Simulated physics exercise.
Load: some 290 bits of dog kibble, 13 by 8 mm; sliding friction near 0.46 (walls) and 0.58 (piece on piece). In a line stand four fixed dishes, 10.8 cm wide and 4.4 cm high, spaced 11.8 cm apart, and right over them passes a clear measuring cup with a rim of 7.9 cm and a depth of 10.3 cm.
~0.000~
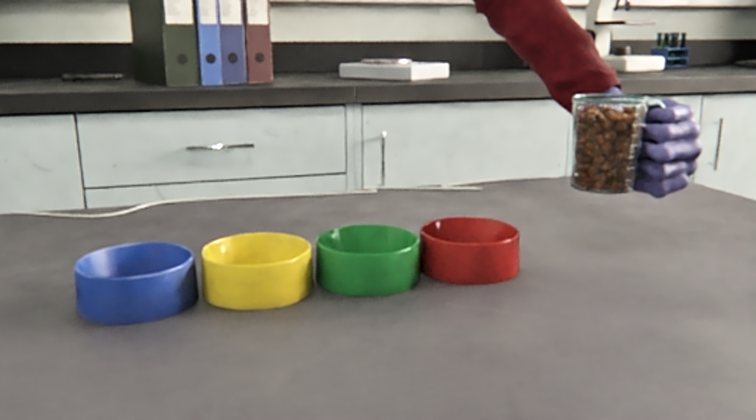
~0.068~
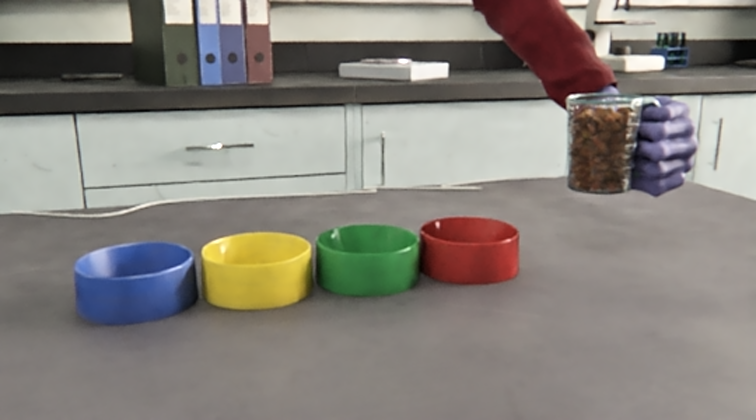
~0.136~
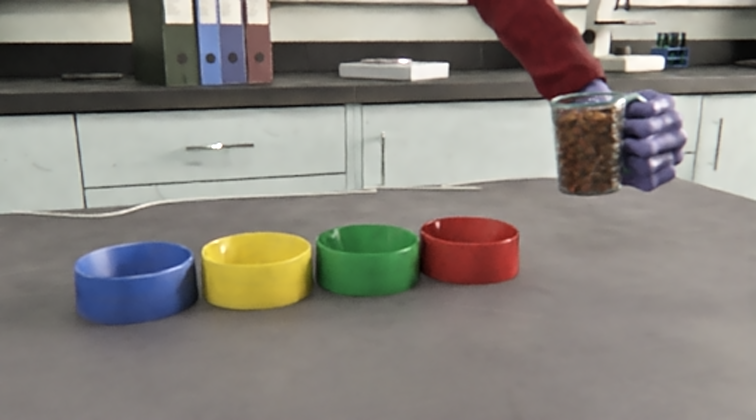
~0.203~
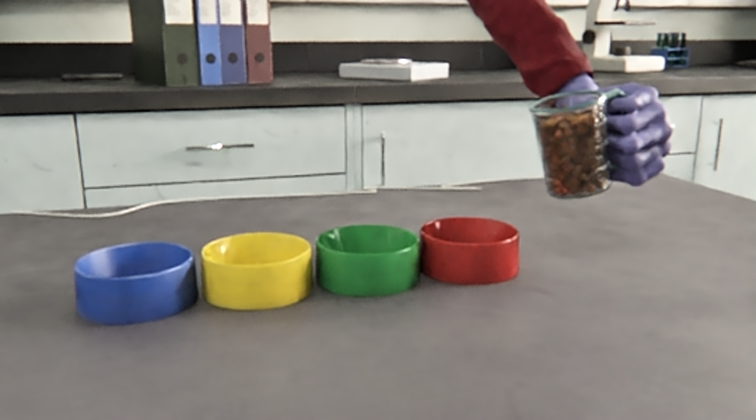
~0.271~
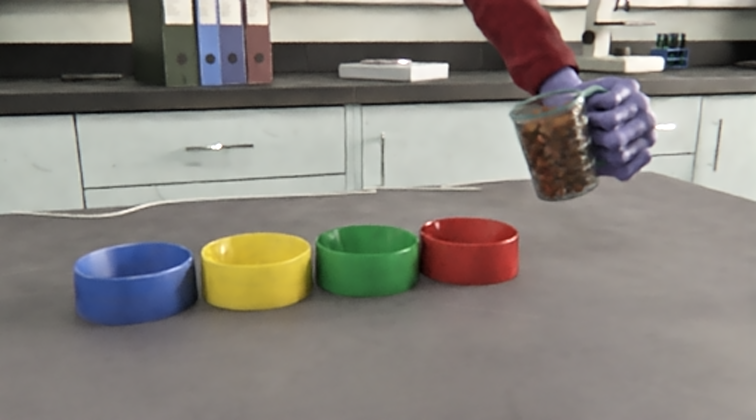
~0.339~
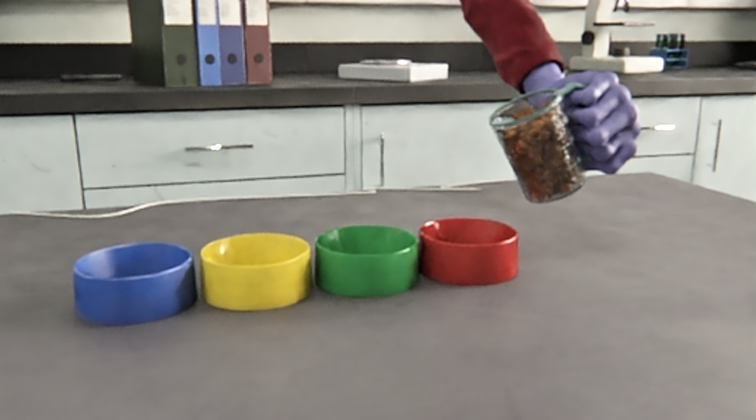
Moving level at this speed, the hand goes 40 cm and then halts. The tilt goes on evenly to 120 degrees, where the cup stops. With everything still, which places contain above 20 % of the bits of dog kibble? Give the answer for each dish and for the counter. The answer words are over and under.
Red dish: Under. Blue dish: Over. Green dish: Under. Yellow dish: Over. Counter: Over.
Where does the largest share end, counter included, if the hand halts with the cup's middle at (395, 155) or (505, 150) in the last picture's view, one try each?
Largest portions, in order: Green and red.
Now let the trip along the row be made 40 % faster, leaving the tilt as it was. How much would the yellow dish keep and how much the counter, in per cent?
Shares: Yellow 40, counter 20.
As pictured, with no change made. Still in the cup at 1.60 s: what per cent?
My guess is near 5 per cent.
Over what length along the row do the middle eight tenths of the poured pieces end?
About 14 cm.
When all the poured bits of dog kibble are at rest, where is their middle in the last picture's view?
Approximately (209, 283) in the last view.
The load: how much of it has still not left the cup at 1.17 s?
About 90 per cent.
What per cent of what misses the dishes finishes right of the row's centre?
It's close to 0 in a hundred.
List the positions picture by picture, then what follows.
The first frame shows cup at (606, 143), tilt 0 degrees, lip at (580, 99), moved 0.0 cm; middle of the pieces at (612, 146); red dish at (469, 230); green dish at (368, 239); yellow dish at (257, 249); blue dish at (135, 260).
The second frame shows cup at (602, 143), tilt 2 degrees, lip at (573, 101), moved 0.6 cm; middle of the pieces at (608, 146).
The third frame shows cup at (589, 144), tilt 7 degrees, lip at (556, 105), moved 2.3 cm; middle of the pieces at (595, 146).
The fourth frame shows cup at (573, 145), tilt 14 degrees, lip at (536, 111), moved 4.3 cm; middle of the pieces at (580, 146).
The fifth frame shows cup at (557, 146), tilt 20 degrees, lip at (515, 117), moved 6.4 cm; middle of the pieces at (564, 147).
The sixth frame shows cup at (540, 148), tilt 26 degrees, lip at (494, 124), moved 8.4 cm; middle of the pieces at (547, 147); red dish at (468, 231); green dish at (367, 240); yellow dish at (256, 250); blue dish at (134, 260). Its pace works out near 95 degrees a second; the hand travels 30 cm a second.
After 0.84 s, tilt 74 degrees; cup holds 100 %.
After 1.17 s, tilt 105 degrees; cup holds 90 %, yellow 10 %.
Then, at 1.60 s, tilt 120 degrees; cup holds 5 %, blue 25 %, yellow 45 %.
By 2.3 s all is still; red 0 %, blue 30 %, green 0 %, yellow 45 %, counter 25 %.
